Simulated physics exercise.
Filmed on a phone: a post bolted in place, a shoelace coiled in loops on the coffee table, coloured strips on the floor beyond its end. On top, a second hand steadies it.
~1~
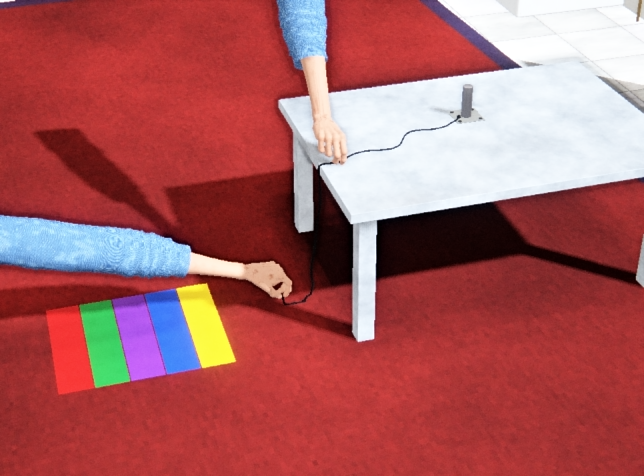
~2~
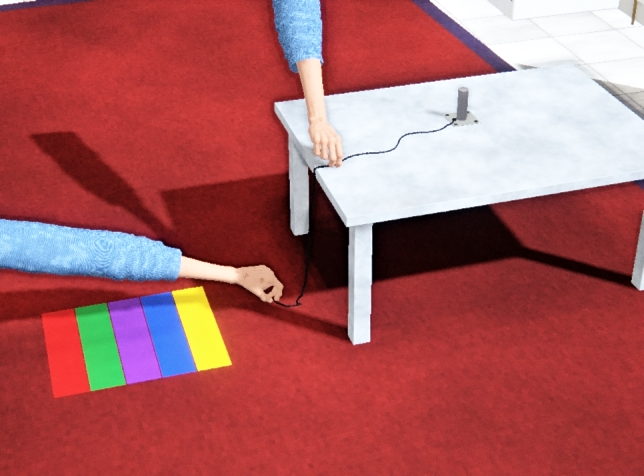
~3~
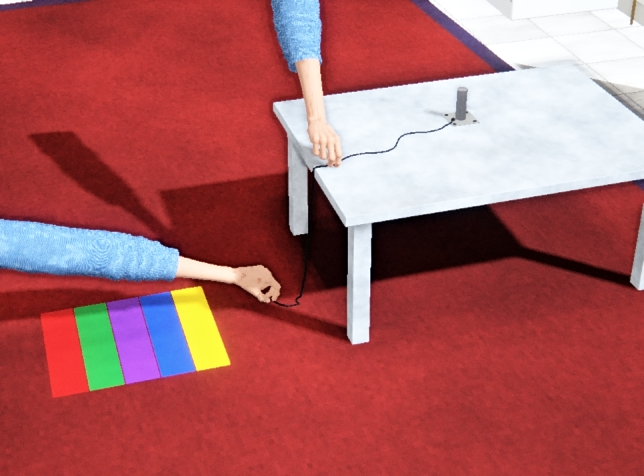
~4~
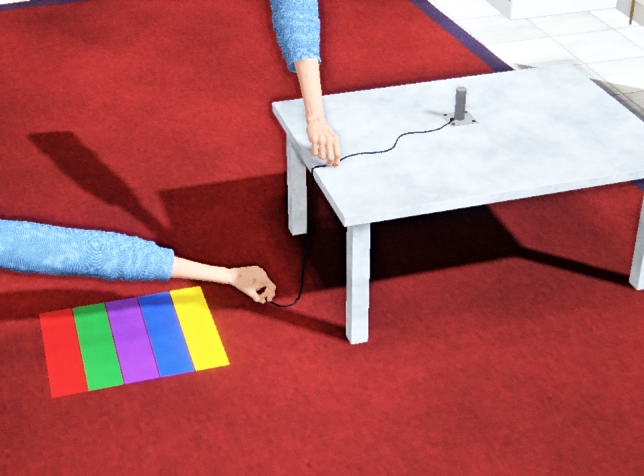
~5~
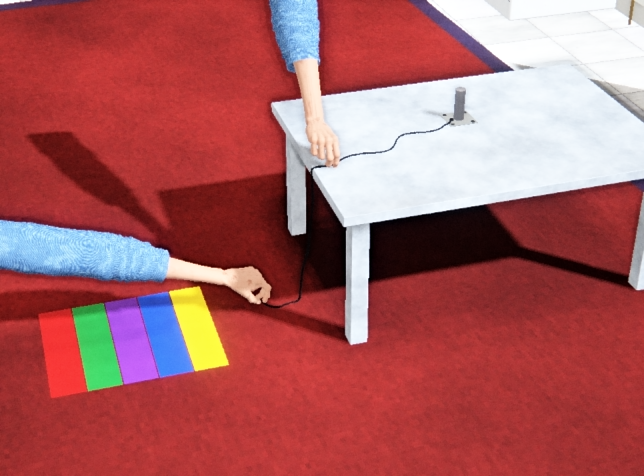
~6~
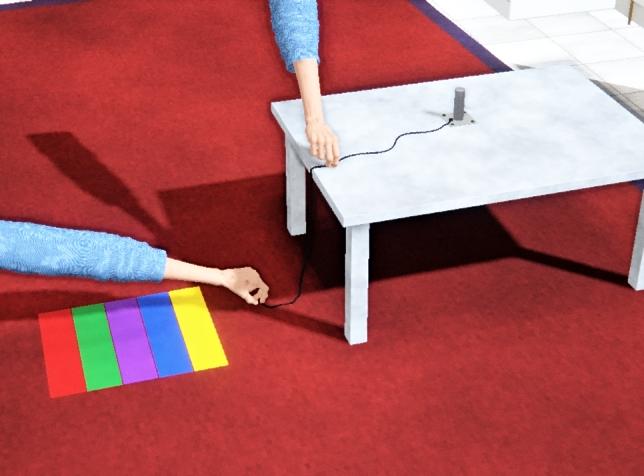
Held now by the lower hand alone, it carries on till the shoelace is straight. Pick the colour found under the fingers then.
Blue is under them.
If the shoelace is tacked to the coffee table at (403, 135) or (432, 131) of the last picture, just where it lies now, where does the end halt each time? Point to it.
Approximately (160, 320) and (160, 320), respectively.
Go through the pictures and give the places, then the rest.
In the first frame, end (282, 295); yellow (214, 349); blue (179, 356); purple (145, 362); green (109, 368); red (74, 375).
In the second frame, end (273, 299); shoelace through (441, 130) (398, 144) (350, 157) (314, 186) (309, 243) (303, 292).
In the third frame, end (271, 299).
In the fourth frame, end (266, 299); shoelace through (438, 129) (396, 143) (348, 157) (313, 186) (308, 242) (301, 292).
In the fifth frame, end (261, 300).
In the sixth frame, end (259, 301); shoelace through (437, 130) (395, 144) (347, 157) (312, 186) (309, 243) (300, 292).
Soon after, end near (216, 308); short of the strips.
After that, end near (178, 315); over yellow.
At the stop, end near (156, 319); over blue. It gets as far as the blue strip.
